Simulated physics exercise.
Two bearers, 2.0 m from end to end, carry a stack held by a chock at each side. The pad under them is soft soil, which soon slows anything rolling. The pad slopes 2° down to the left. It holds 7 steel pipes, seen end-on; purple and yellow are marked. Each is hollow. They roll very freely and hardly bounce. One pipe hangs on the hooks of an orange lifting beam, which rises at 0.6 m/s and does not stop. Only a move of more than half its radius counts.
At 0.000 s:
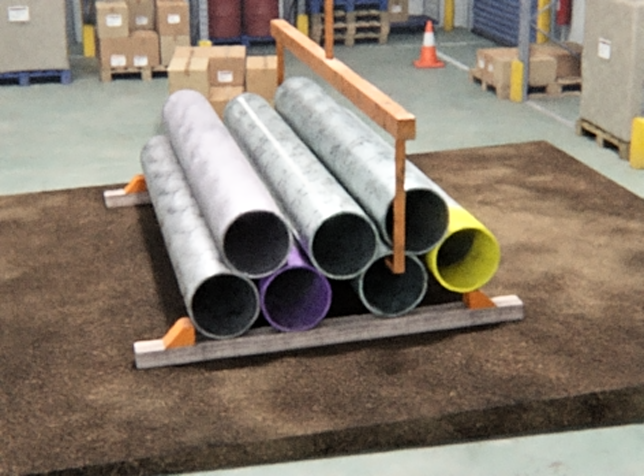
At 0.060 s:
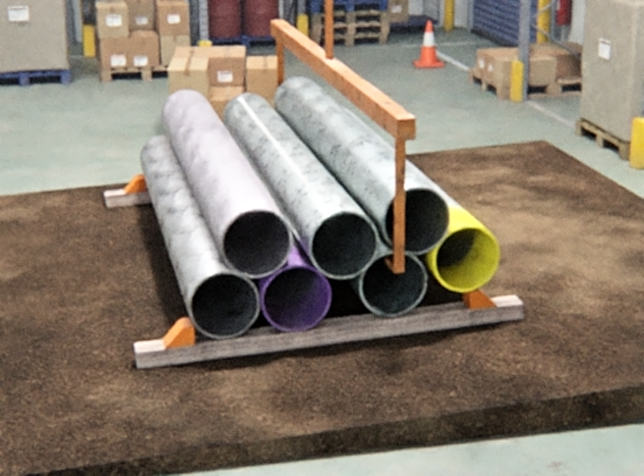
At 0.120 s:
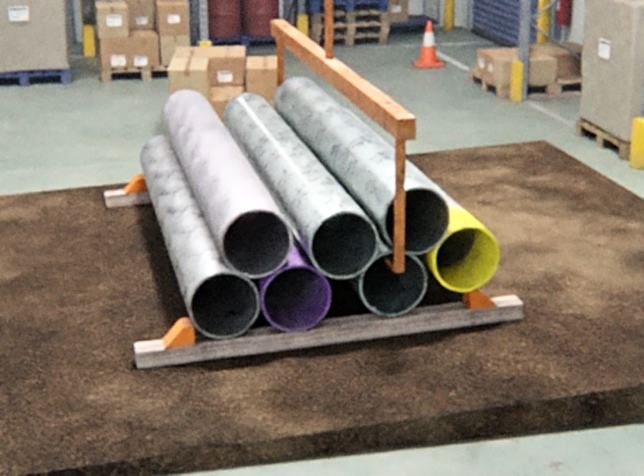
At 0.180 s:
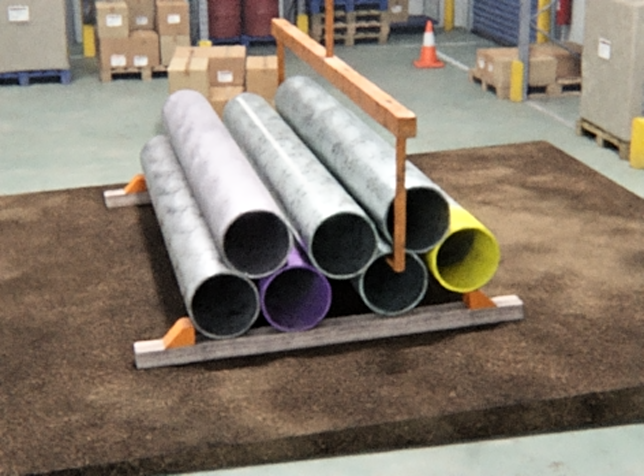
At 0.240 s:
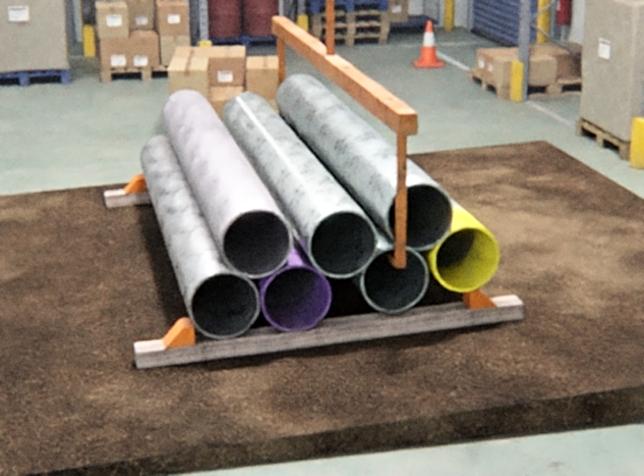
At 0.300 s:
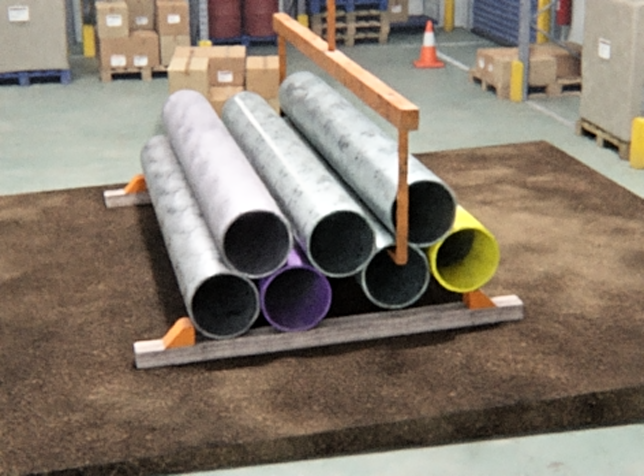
Stack of seven large pipes resting on bearers over brown soil, an orange lifting beam slightly raising the upper right pipe.
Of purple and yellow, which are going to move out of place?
Purple is not dislodged. Yellow loses its place.
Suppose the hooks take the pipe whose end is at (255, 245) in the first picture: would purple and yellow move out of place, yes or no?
In that case purple no, yellow no.
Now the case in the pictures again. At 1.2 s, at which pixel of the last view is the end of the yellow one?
Around (434, 281).
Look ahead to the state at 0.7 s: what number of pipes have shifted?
At that moment 1.
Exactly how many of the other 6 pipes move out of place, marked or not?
3 of them.
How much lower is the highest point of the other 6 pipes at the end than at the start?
Roughly 5 cm.
By 0.7 s, purple is unmoved; yellow is where it was; 1 other dislodged.
By 1.2 s, yellow is 17 cm further left and 11 cm lower; as before, purple; 3 others dislodged.
Finally (2.6 s), purple is where it was; yellow is 17 cm further left and 11 cm lower; 3 others dislodged.
